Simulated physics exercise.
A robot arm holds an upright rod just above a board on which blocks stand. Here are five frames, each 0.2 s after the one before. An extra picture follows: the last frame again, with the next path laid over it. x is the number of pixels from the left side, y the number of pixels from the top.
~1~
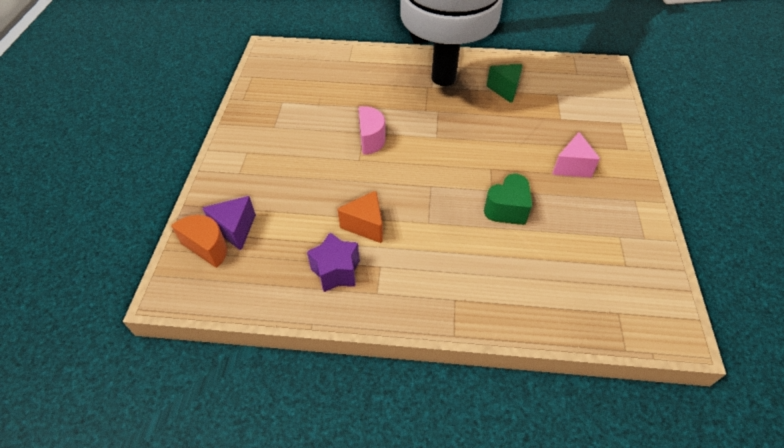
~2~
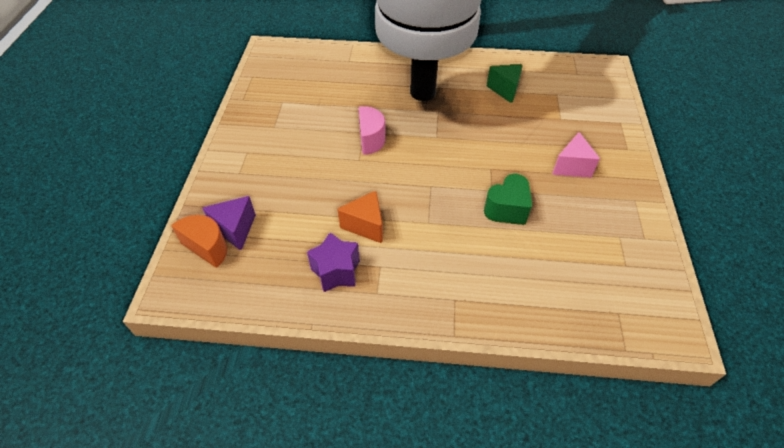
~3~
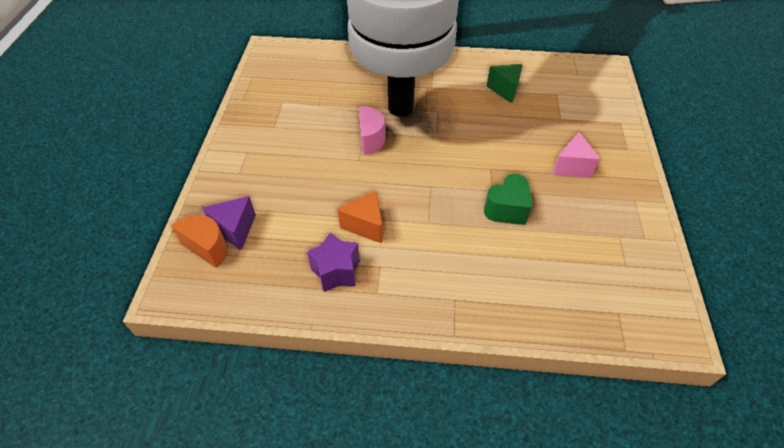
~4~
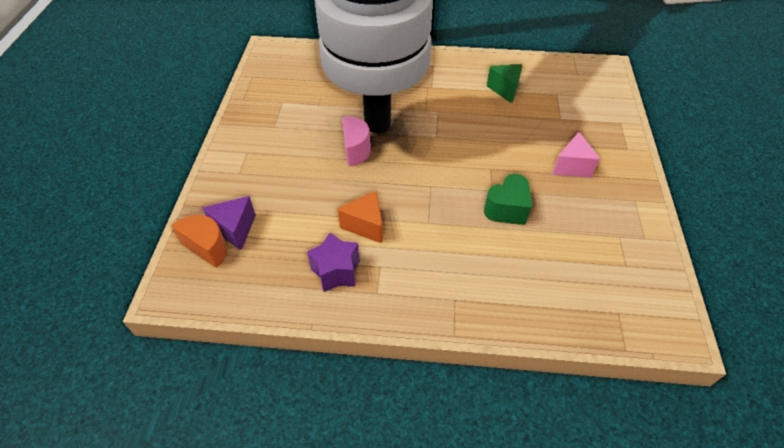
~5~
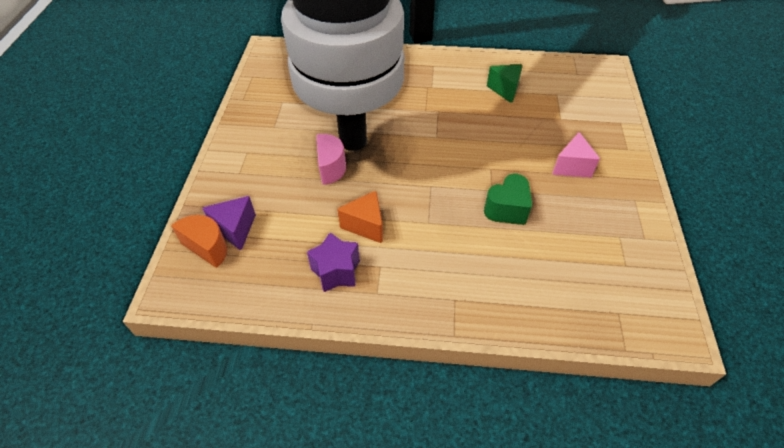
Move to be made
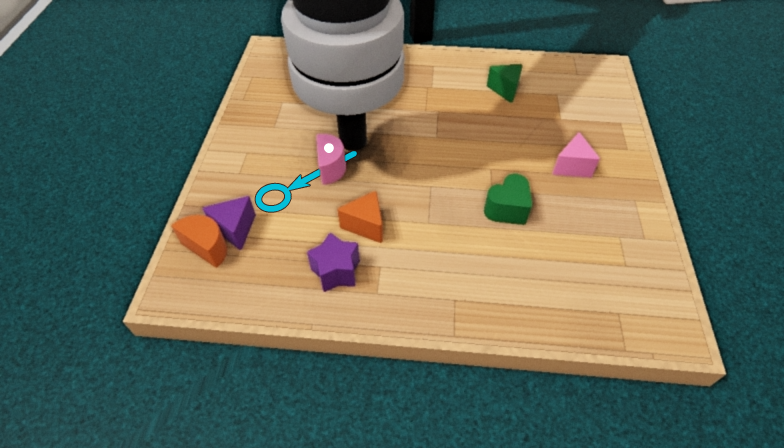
A robot arm's black rod moves down-left across the board, then pushes the pink D-shaped block down-left.
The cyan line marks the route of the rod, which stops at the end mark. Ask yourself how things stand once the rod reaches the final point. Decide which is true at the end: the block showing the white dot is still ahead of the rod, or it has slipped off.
By then it is in front of the rod.
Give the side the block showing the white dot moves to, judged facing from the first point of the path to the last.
It goes left.
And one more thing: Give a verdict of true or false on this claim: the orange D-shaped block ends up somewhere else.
True
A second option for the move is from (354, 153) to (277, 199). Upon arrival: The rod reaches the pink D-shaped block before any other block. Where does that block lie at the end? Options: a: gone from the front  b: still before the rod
(b)
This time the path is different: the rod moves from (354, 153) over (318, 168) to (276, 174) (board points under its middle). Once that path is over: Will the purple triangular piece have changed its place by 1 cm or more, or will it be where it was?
At the end of the path, it will still be in place.
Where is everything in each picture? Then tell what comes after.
In the first picture, rod's lower end at (444, 79); orange D-shaped block at (199, 229); purple triangular piece at (228, 211); pink D-shaped block at (371, 120).
In the second picture, rod at (423, 93); blocks still.
In the third picture, rod at (401, 109); blocks still.
In the fourth picture, rod at (378, 125); pink D-shaped block at (355, 130).
In the fifth picture, rod at (353, 142); orange D-shaped block at (199, 229); purple triangular piece at (228, 211); pink D-shaped block at (329, 148).
Drawn move, straight from (354, 153) to (273, 198); the dot is on the pink D-shaped block.
On the path given first. One third of the way, rod at (326, 156); pink D-shaped block at (301, 165).
Two thirds of the way, rod at (298, 171); pink D-shaped block at (277, 183), turned 30° anticlockwise.
At the end, rod at (270, 186); orange D-shaped block at (187, 238); purple triangular piece at (216, 220); pink D-shaped block at (253, 202), turned 40° anticlockwise.
